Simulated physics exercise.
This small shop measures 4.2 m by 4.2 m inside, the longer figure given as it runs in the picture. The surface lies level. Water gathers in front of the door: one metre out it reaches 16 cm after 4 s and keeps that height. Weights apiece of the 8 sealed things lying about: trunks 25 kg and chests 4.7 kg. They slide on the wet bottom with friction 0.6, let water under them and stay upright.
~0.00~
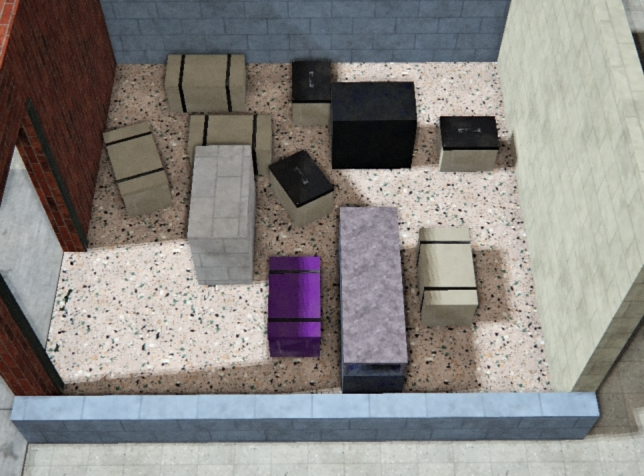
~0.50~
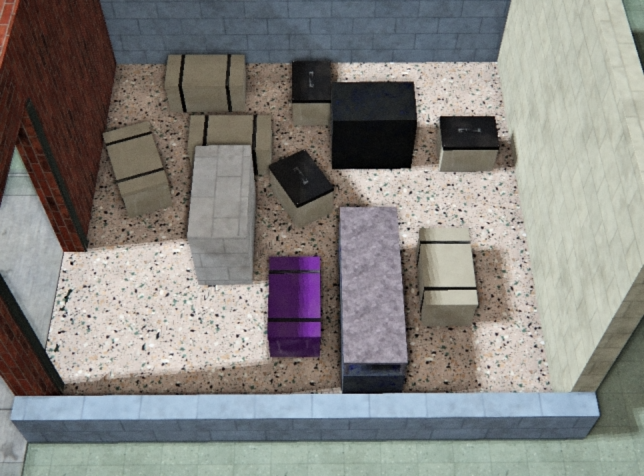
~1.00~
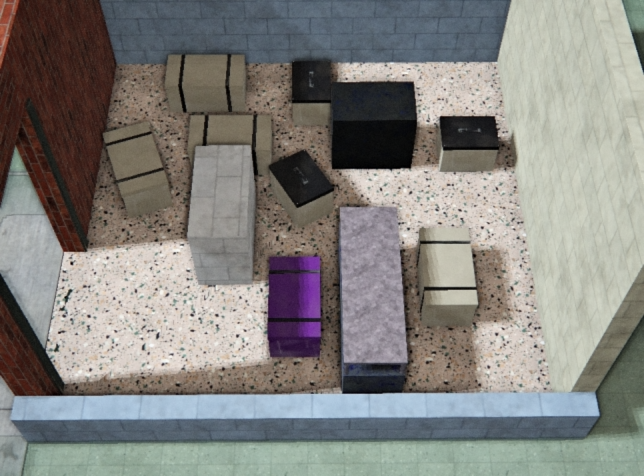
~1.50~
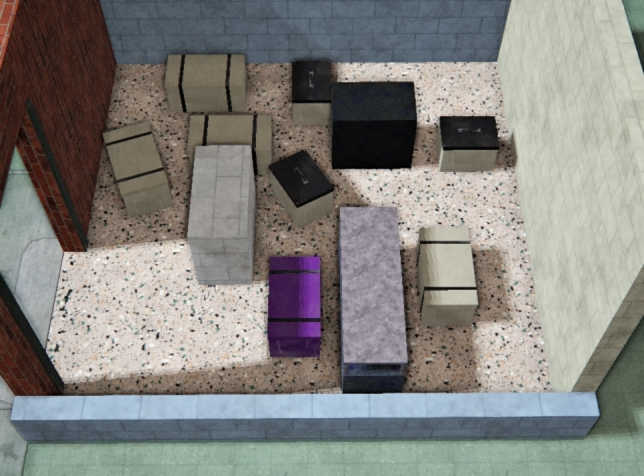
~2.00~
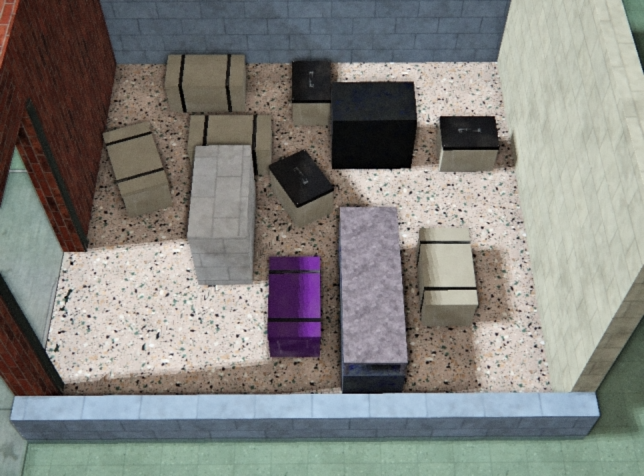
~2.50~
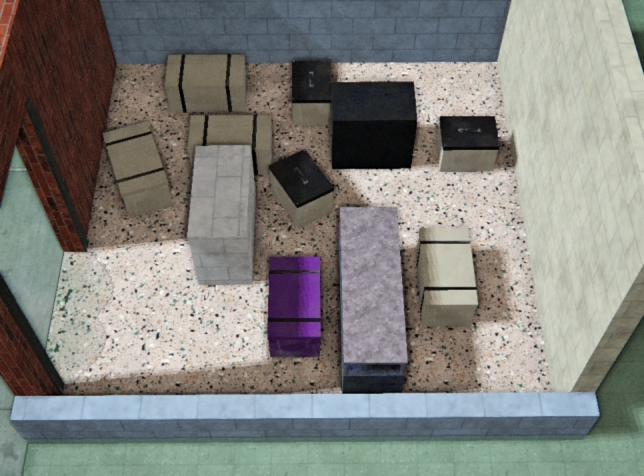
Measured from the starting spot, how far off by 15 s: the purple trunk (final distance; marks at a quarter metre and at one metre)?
Purple trunk gets carried off.
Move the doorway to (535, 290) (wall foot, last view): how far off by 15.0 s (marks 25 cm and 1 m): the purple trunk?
Then the purple trunk holds its place.
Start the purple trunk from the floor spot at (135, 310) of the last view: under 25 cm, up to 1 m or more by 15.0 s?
It ends far away.
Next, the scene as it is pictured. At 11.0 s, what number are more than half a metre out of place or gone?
I count 3.
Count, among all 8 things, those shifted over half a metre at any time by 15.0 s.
That makes 6.
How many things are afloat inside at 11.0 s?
2 of them.
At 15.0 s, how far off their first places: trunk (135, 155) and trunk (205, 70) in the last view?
In that order: 60 cm, 40 cm.
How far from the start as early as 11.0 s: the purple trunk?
Roughly 140 cm by then.
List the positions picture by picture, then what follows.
In the first picture, the purple trunk at (294, 296) rests on the ground; 0.0 m2 under water; 0 of 8 have shifted.
In the second picture, the purple trunk at (294, 296) rests on the ground; water covers 0.0 m2; 0 of 8 have shifted.
In the third picture, the purple trunk at (294, 296), on the bottom; 0.0 m2 under water; 0 of 8 have shifted.
In the fourth picture, the purple trunk at (294, 296), on the bottom; water covers 0.0 m2; 0 of 8 have shifted.
In the fifth picture, the purple trunk at (294, 296), on the bottom; water covers 0.0 m2; 0 of 8 have shifted.
In the sixth picture, the purple trunk at (294, 296), on the bottom; water covers 0.3 m2; 0 of 8 have shifted.
After 3.5 s the purple trunk is near (294, 296), 0.0 m from its start, aground; 0 afloat.
After 6.8 s the purple trunk is near (315, 285), 0.2 m from its start, aground; 1 afloat.
After 11.0 s the purple trunk is near (306, 168), 1.4 m from its start, aground; 2 afloat.
After 15.0 s the purple trunk is near (318, 81), 2.5 m from its start, afloat; 7 afloat.
